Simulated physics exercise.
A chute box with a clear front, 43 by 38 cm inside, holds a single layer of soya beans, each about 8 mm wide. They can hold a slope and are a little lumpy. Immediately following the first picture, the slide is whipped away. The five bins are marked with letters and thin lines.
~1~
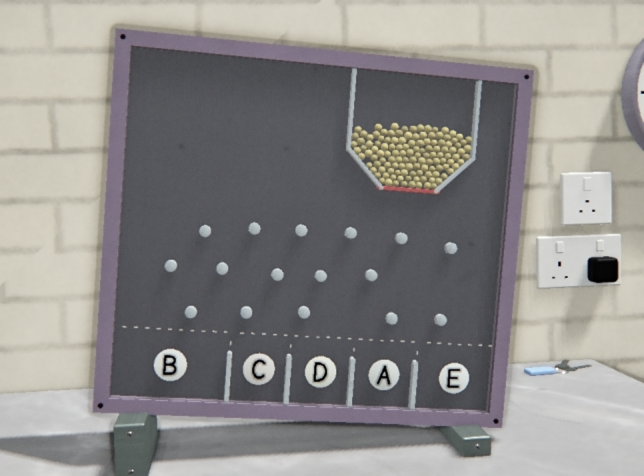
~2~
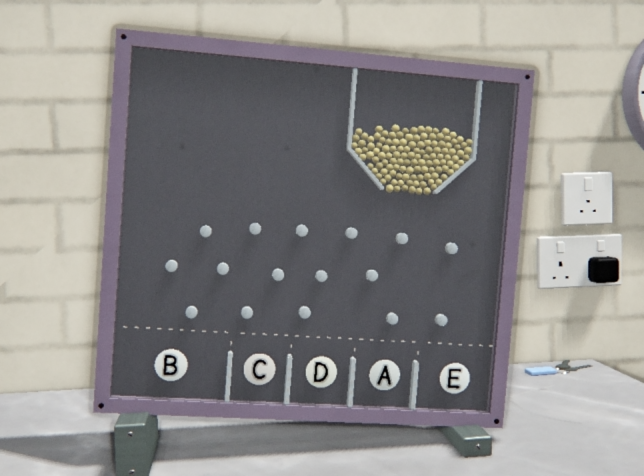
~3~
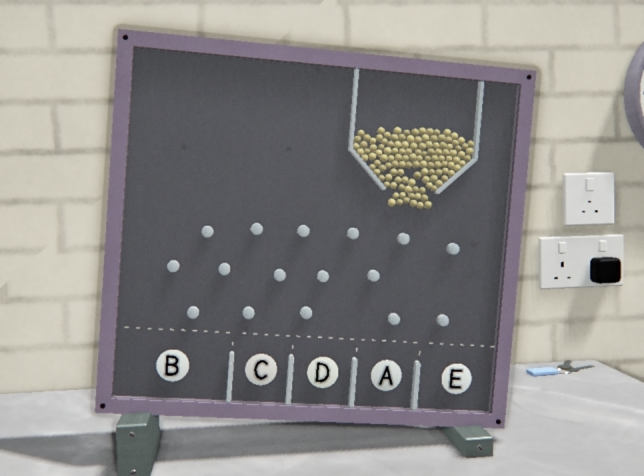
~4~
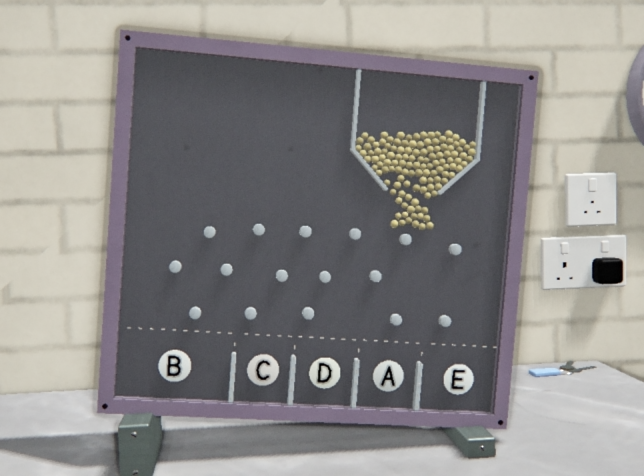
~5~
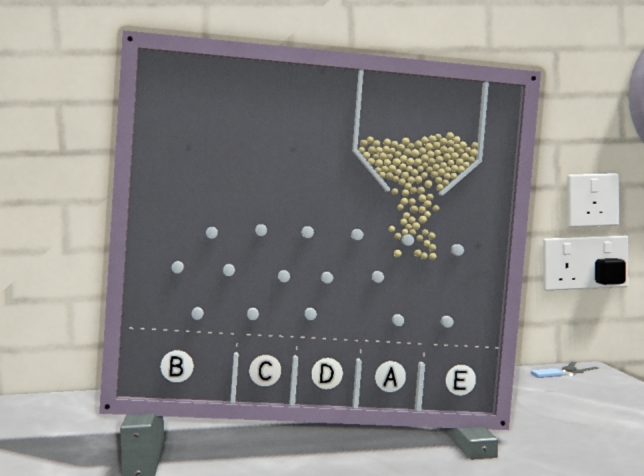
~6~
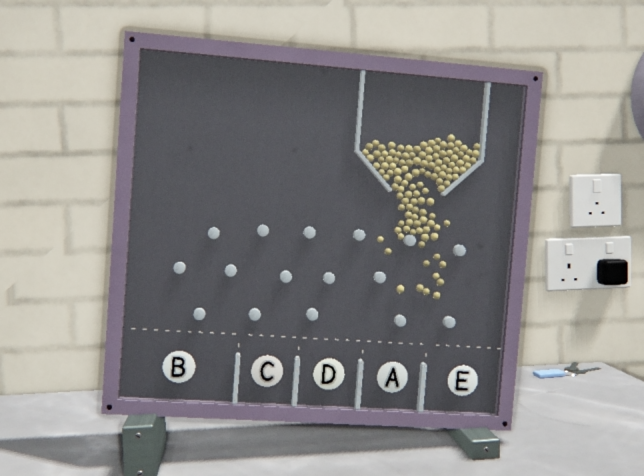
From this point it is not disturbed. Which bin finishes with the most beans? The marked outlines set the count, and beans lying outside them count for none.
E.
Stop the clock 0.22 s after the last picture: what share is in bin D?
Around 5 percent.
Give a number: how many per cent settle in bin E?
Roughly 60 %.
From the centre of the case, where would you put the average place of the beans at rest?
Offset approx. 10 cm right, 18 cm below.
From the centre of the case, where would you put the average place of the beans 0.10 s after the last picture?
It sits around 11 cm to the right and around 1 cm up.
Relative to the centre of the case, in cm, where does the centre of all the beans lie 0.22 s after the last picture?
Offset: Approx. 11 cm right, 6 cm below.
Then, 0.10 s later than the last picture, E 5 %.
Then, 0.22 s later than the last picture, A 5 %, D 5 %, E 20 %.
Then, 0.45 s later than the last picture, A 20 %, D 20 %, E 50 %.
At rest 1.5 s after the last picture, A 20 %, B 0 %, C 0 %, D 20 %, E 60 %.
